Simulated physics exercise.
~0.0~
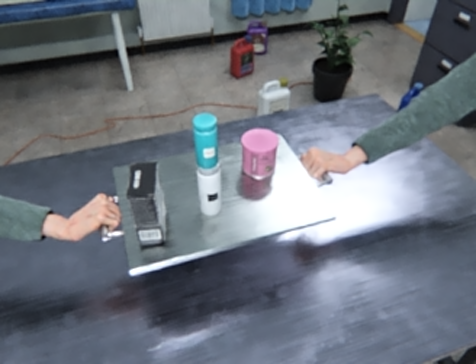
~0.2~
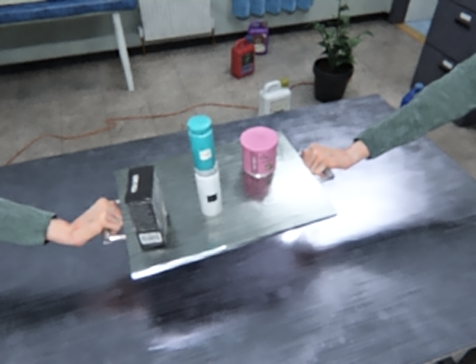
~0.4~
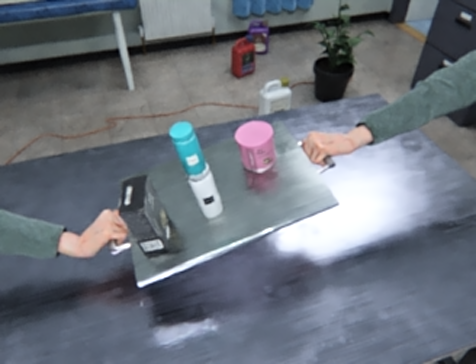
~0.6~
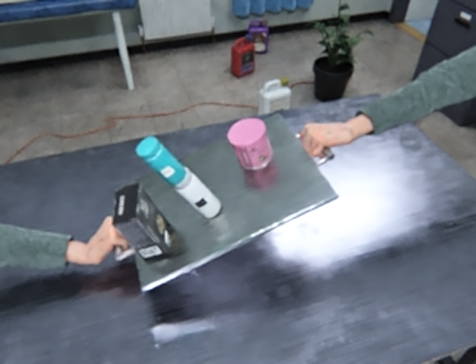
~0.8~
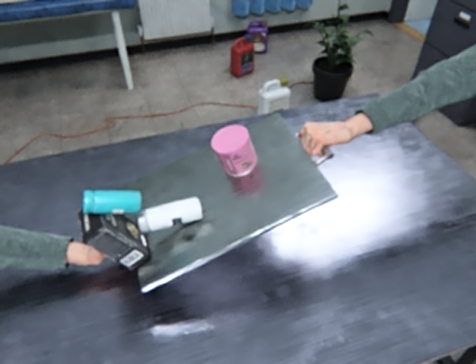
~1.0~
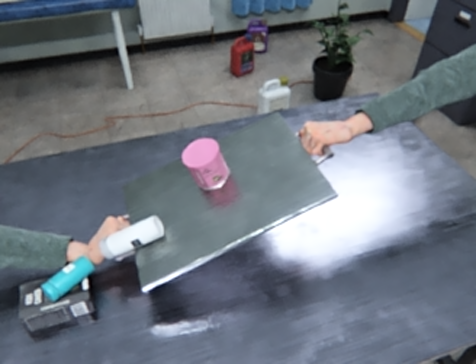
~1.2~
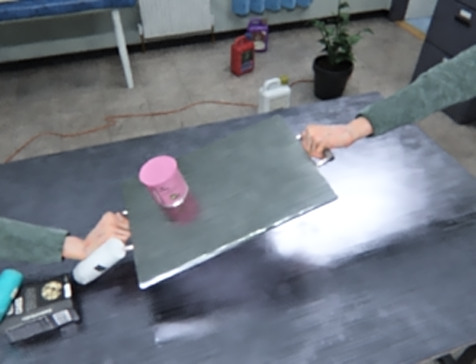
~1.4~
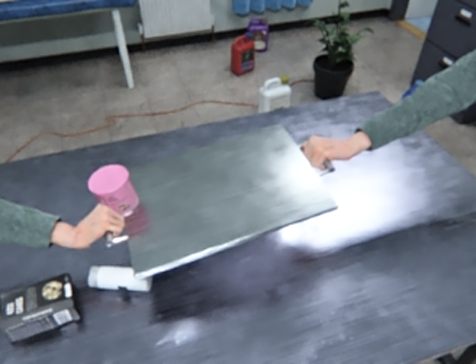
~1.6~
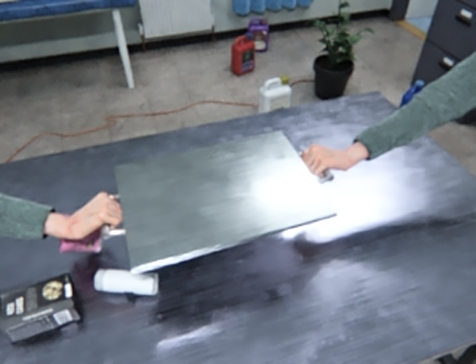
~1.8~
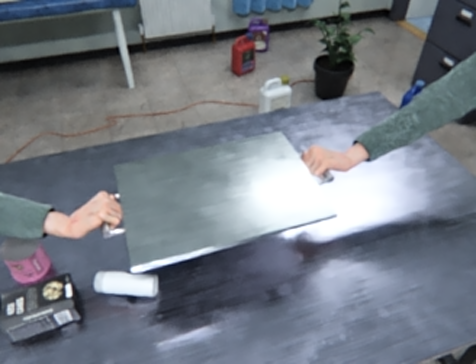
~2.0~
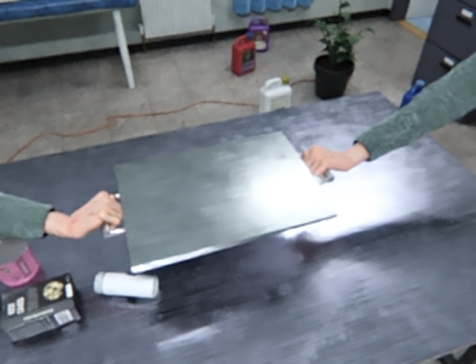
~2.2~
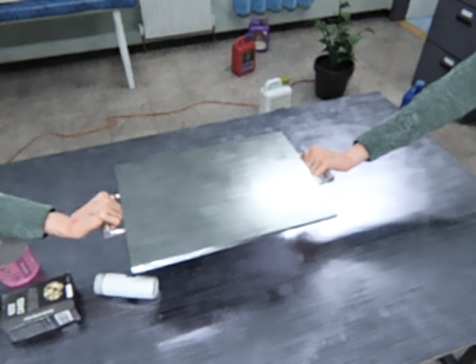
Hands tilting a rimless tray down to the left, sending two bottles, a black packet and finally a pink tin sliding off.
